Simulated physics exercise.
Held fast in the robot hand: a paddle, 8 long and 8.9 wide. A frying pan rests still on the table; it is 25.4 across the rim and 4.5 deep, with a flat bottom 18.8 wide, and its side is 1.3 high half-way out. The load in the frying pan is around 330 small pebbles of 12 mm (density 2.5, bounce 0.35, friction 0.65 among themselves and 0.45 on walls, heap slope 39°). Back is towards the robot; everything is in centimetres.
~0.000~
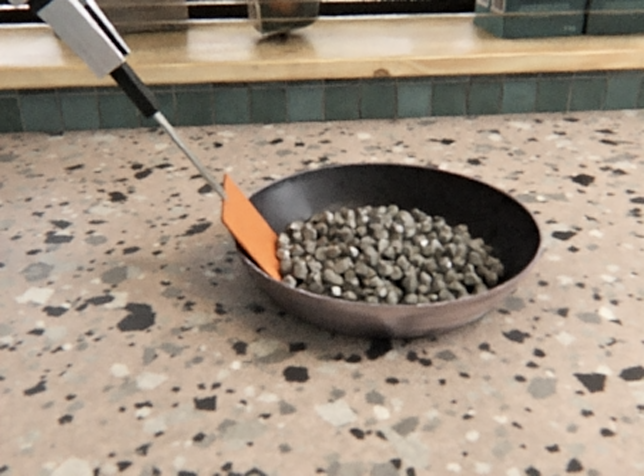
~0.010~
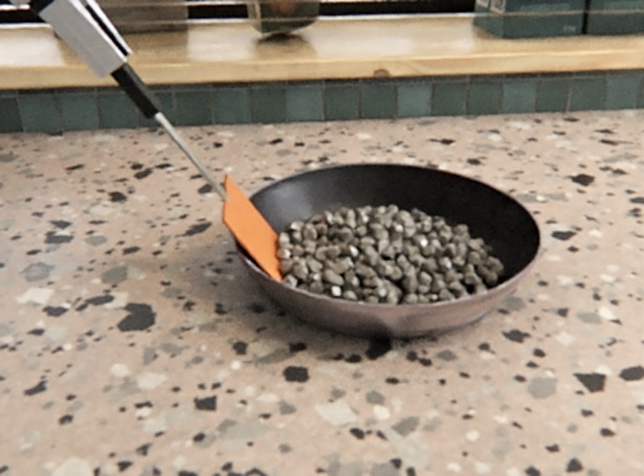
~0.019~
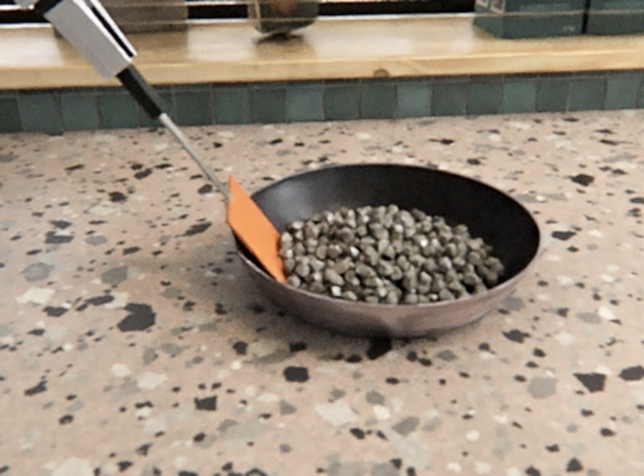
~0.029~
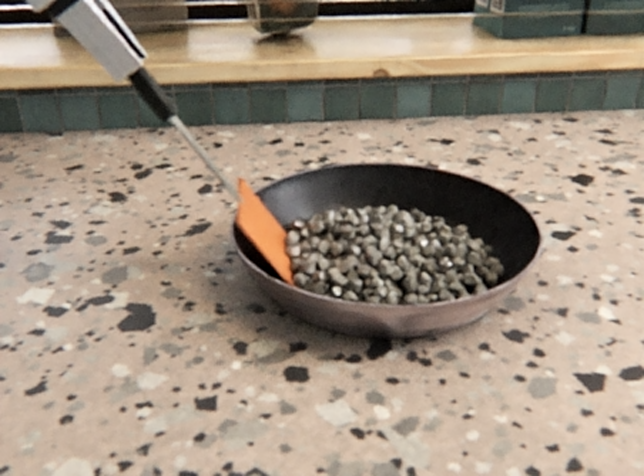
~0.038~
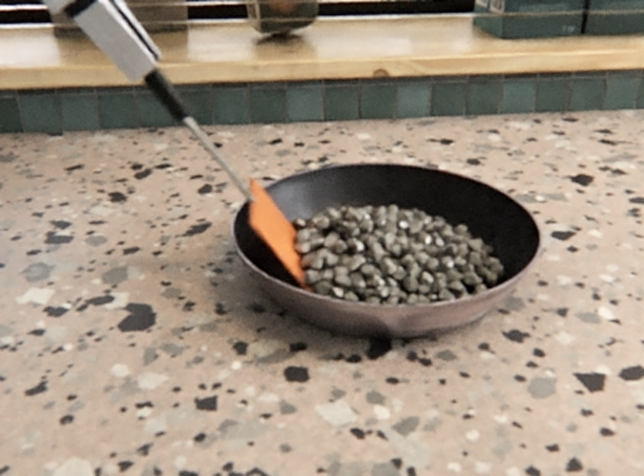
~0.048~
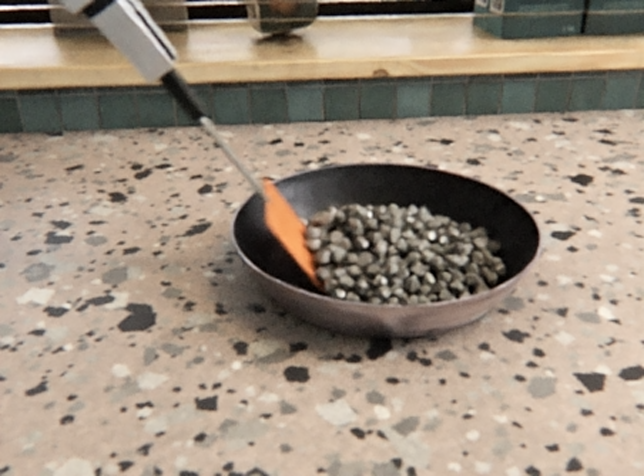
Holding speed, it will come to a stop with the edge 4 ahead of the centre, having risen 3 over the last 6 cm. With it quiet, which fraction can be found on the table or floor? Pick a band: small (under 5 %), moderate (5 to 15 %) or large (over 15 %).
The share is moderate, 5 to 15 %.
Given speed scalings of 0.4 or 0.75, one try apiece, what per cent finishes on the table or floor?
Roughly 0 percent for the first try, 0 percent for the second.
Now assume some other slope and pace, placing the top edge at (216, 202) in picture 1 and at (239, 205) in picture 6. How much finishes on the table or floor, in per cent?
I'd put it at roughly 0 per cent.
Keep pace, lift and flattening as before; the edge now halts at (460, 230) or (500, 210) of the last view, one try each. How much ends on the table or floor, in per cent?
First try roughly 20 percent, second roughly 40 percent.
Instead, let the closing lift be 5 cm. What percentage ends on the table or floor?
Some 10 per cent.
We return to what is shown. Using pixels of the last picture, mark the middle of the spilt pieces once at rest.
Near pixel (638, 250).
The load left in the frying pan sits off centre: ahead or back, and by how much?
The balance point lies close to 5.0 cm ahead.
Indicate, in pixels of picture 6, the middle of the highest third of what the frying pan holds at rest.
It is centred around (487, 232).
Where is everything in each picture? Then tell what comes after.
In the first frame, paddle top edge at (224, 196), sloping 57°; upper third of the load around (382, 250), from x 280 to 495, top at y 210; 327 in the frying pan.
In the second frame, paddle top edge at (225, 196), sloping 57°; upper third of the load around (382, 250), from x 280 to 495, top at y 210.
In the third frame, paddle top edge at (229, 197), sloping 57°; upper third of the load around (380, 250), from x 285 to 495, top at y 210.
In the fourth frame, paddle top edge at (238, 198), sloping 57°; upper third of the load around (374, 248), from x 290 to 495, top at y 210.
In the fifth frame, paddle top edge at (252, 199), sloping 57°; upper third of the load around (378, 245), from x 295 to 495, top at y 210.
In the sixth frame, paddle top edge at (266, 199), sloping 57°; upper third of the load around (386, 242), from x 300 to 500, top at y 210; 327 in the frying pan.
After 0.07 s, sloping 57°, highest piece 5 above the table; 327 in the frying pan.
After 0.09 s, sloping 57°, highest piece 6 above the table; 327 in the frying pan.
After 0.31 s, sloping 57°, highest piece 7 above the table; 296 in the frying pan, 26 on the table or floor, 5 on the blade or in flight.
After 1.36 s, sloping 57°, highest piece 5 above the table; 294 in the frying pan, 33 on the table or floor.
At rest, 294 in the frying pan, 33 on the table or floor. That is 10 % on the table or floor.
